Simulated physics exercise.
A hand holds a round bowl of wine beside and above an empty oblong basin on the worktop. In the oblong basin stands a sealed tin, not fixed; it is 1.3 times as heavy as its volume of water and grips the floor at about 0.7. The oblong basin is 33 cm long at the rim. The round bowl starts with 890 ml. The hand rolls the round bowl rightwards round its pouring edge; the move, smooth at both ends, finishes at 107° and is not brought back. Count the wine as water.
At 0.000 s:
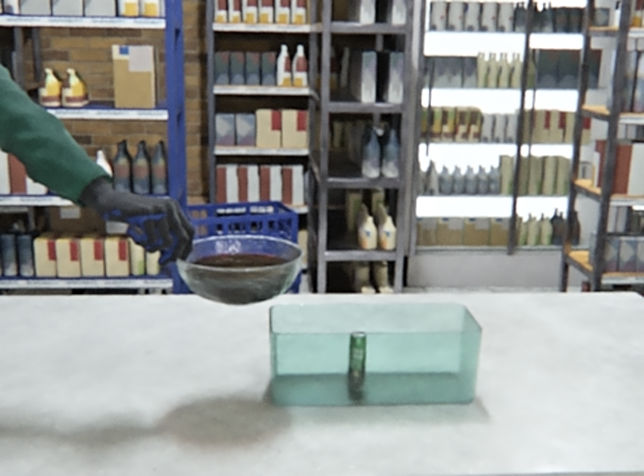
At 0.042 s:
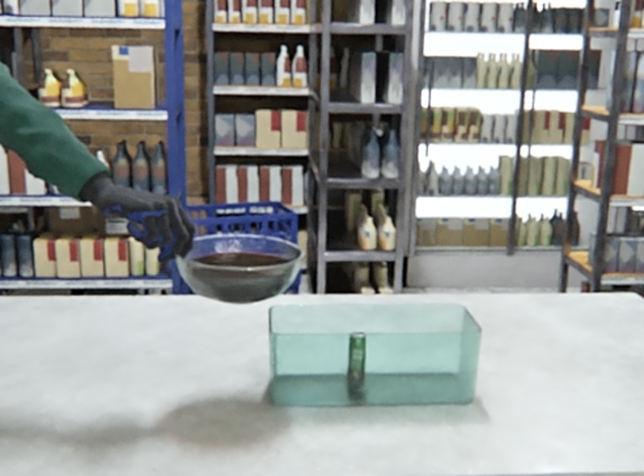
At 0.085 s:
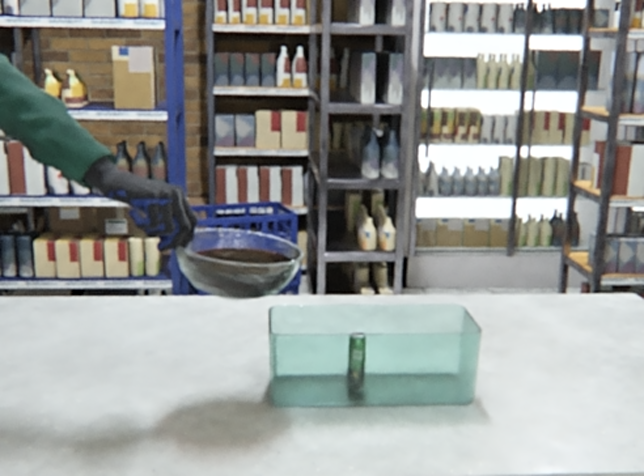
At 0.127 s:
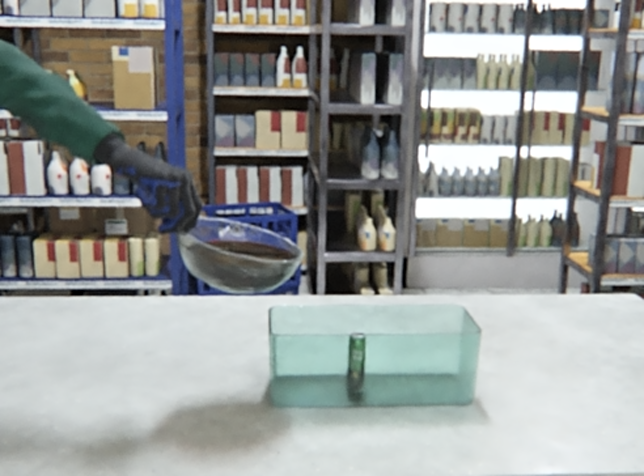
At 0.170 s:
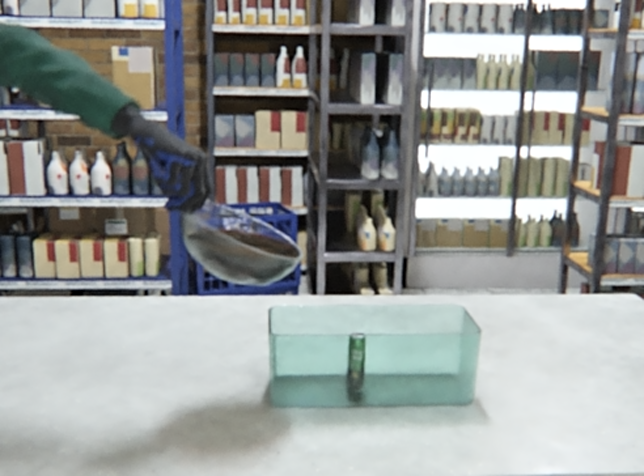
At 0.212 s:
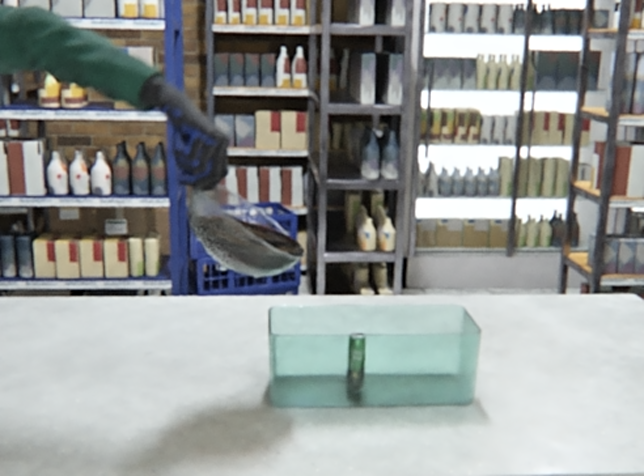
A gloved hand gradually tilts a round glass bowl of dark liquid rightwards above an oblong basin.
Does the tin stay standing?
It remains upright.
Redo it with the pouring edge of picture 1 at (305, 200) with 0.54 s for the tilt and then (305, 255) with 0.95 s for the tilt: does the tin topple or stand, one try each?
First it falls; then it stays up.
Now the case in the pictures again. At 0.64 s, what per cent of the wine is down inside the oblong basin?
Near 96 in a hundred.
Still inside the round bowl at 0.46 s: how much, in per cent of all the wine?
Near 20 in a hundred.
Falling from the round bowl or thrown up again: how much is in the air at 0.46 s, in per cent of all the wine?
Near 70 in a hundred.
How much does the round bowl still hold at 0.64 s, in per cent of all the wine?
About 0 per cent.
After 0.46 s the tilt is 101° and 19 per cent is still to pour; the tin stands where it began.
After 0.64 s the tilt is 107° and 0 per cent is still to pour; the tin stands where it began.
After 0.83 s the tilt is 107° and 0 per cent is still to pour; the tin stands where it began.
After 1.04 s the tilt is 107° and 1 per cent is still to pour; the tin stands where it began.
In the end the tin stands where it began.
